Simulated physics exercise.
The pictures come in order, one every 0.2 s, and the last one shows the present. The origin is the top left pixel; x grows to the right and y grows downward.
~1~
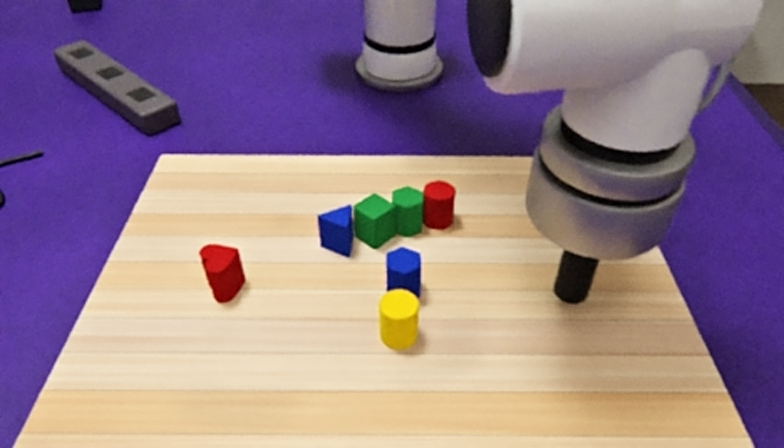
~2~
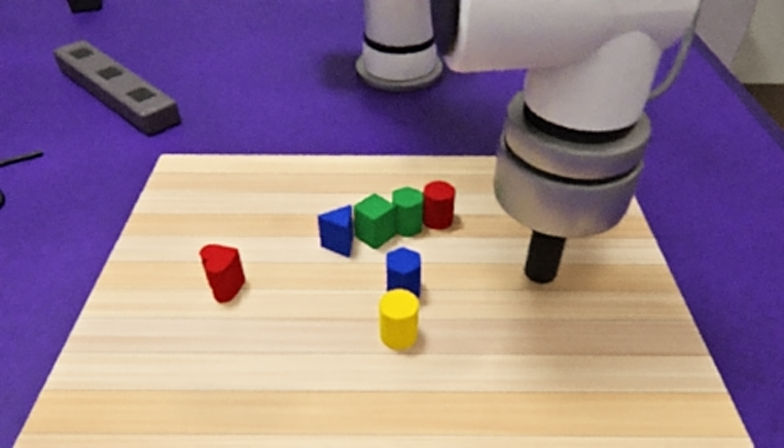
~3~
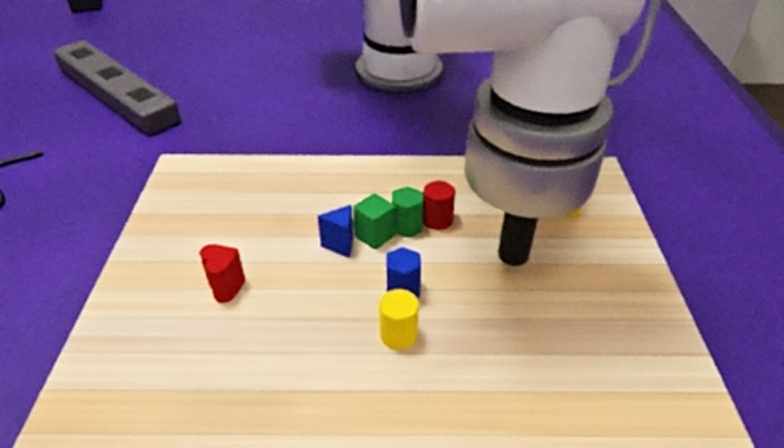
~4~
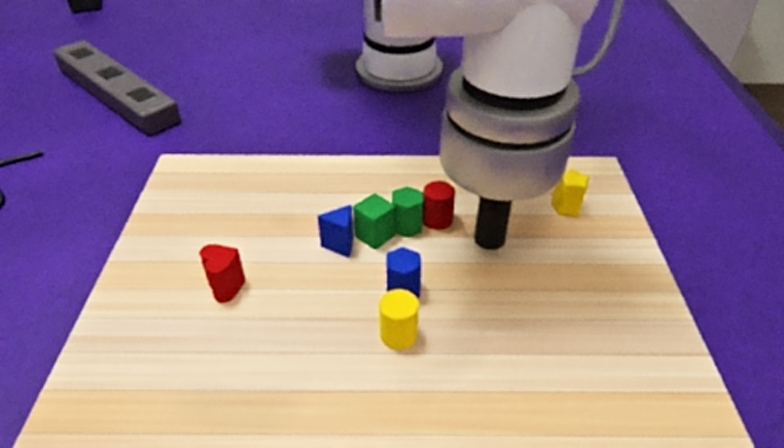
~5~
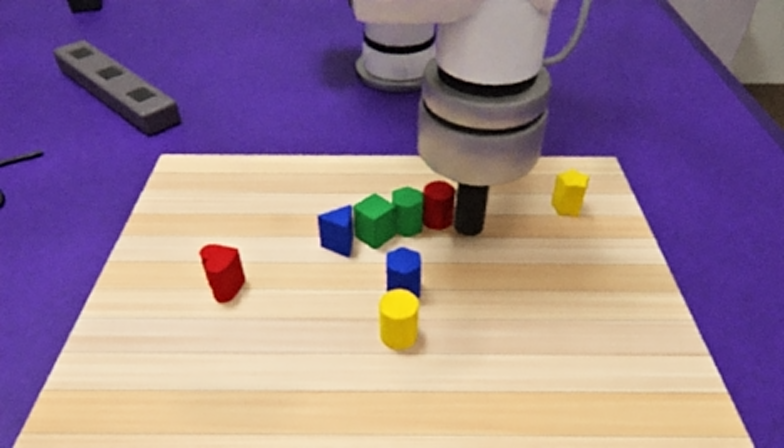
The robot arm's black post moved left and away across the wooden board, drawing close to the red cylinder beside the green and blue blocks, and uncovered a yellow block behind it while the blocks stayed still.
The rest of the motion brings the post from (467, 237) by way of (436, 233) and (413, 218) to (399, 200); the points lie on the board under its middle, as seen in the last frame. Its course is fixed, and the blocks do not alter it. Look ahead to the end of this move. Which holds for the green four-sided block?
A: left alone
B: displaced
I choose A.
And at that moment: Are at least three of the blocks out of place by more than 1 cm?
I'd say no.
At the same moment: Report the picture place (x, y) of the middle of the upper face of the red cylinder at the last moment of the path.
I'd place it at (420, 158), taking the centre of its top.
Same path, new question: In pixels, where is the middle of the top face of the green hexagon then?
That would be at about pixel (375, 181).
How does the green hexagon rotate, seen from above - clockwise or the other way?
I'd predict that, seen from above, the green hexagon rotates counter-clockwise.
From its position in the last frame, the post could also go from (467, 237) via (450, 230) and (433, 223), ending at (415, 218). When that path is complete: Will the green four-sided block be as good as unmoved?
No - that is not the case.
What follows on the original path. One third of the way, post at (436, 222); green hexagon at (402, 193), turned 30° anticlockwise; red cylinder at (429, 183).
Two thirds of the way, post at (414, 207); green hexagon at (384, 185), turned 65° anticlockwise; red cylinder at (421, 169).
At the end, post at (399, 190); green four-sided block still; green hexagon at (375, 181), turned 90° anticlockwise; red cylinder at (420, 158).
